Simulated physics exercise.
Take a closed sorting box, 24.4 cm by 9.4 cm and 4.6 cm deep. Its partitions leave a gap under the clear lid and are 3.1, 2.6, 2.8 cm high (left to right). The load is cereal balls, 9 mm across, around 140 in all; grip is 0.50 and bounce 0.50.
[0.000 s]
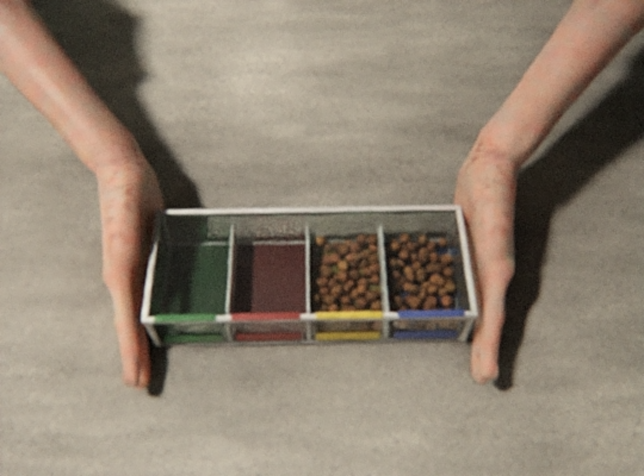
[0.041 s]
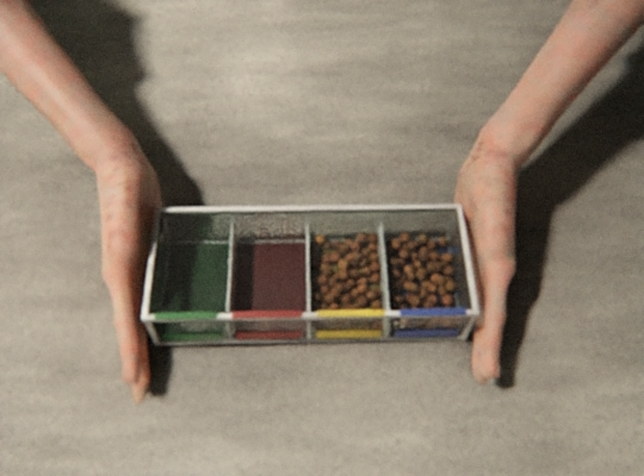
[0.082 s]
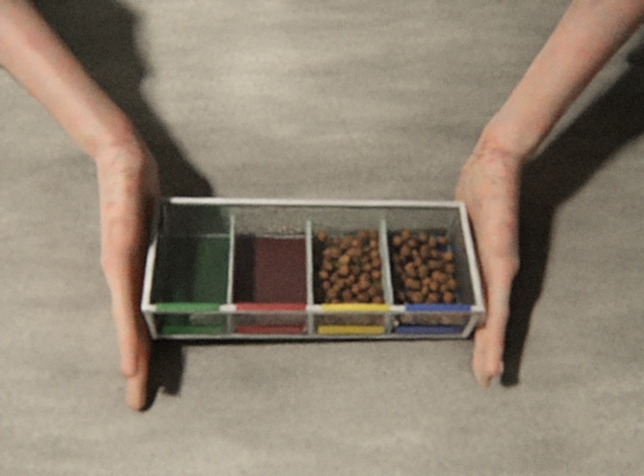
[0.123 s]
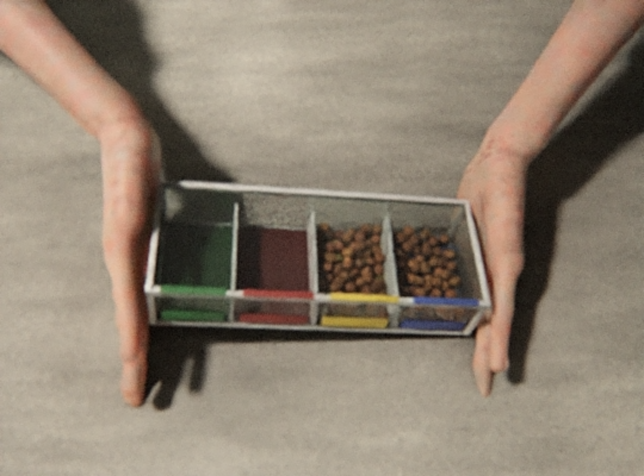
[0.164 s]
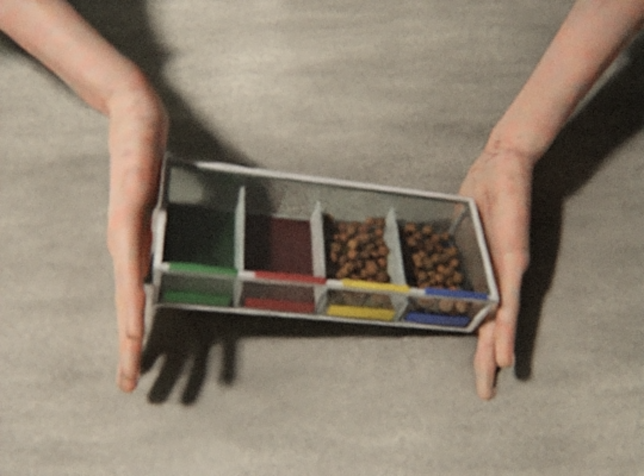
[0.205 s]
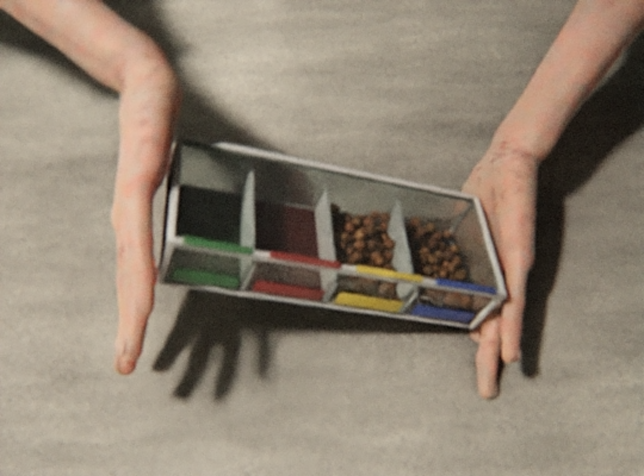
Clear box with four coloured compartments, two holding small brown balls, tilting down to the right as two hands raise its left side.
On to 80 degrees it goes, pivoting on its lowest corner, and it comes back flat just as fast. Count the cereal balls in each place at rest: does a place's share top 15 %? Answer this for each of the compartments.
Red: Does not, blue: Tops it, green: Does not, yellow: Tops it.
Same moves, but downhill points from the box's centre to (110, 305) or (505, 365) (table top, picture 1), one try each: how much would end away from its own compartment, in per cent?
Near 45 and 10 per cent, in that order.
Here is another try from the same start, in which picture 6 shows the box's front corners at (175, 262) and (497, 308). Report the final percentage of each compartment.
In the end red holds 0 %, blue holds 55 %, green holds 0 % and yellow holds 45 %.
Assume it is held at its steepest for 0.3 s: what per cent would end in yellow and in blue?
Final amounts, yellow 40% and blue 60%.
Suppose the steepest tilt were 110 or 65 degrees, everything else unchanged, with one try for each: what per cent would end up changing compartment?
I'd expect close to 20 and then close to 0 per cent.
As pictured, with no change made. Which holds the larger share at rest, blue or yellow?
The blue one.
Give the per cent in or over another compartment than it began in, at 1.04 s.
Roughly 10 percent of it.
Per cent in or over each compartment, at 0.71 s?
Red 0; blue 55; green 0; yellow 45.
Then, at 0.71 s, tilt 78 degrees; blue 55 %, yellow 45 %.
Then, at 1.04 s, tilt 32 degrees; blue 60 %, yellow 40 %.
After 1.47 s, tilt 0 degrees; blue 60 %, yellow 40 %.
By 1.8 s all is still; red 0 %, blue 60 %, green 0 %, yellow 40 %.
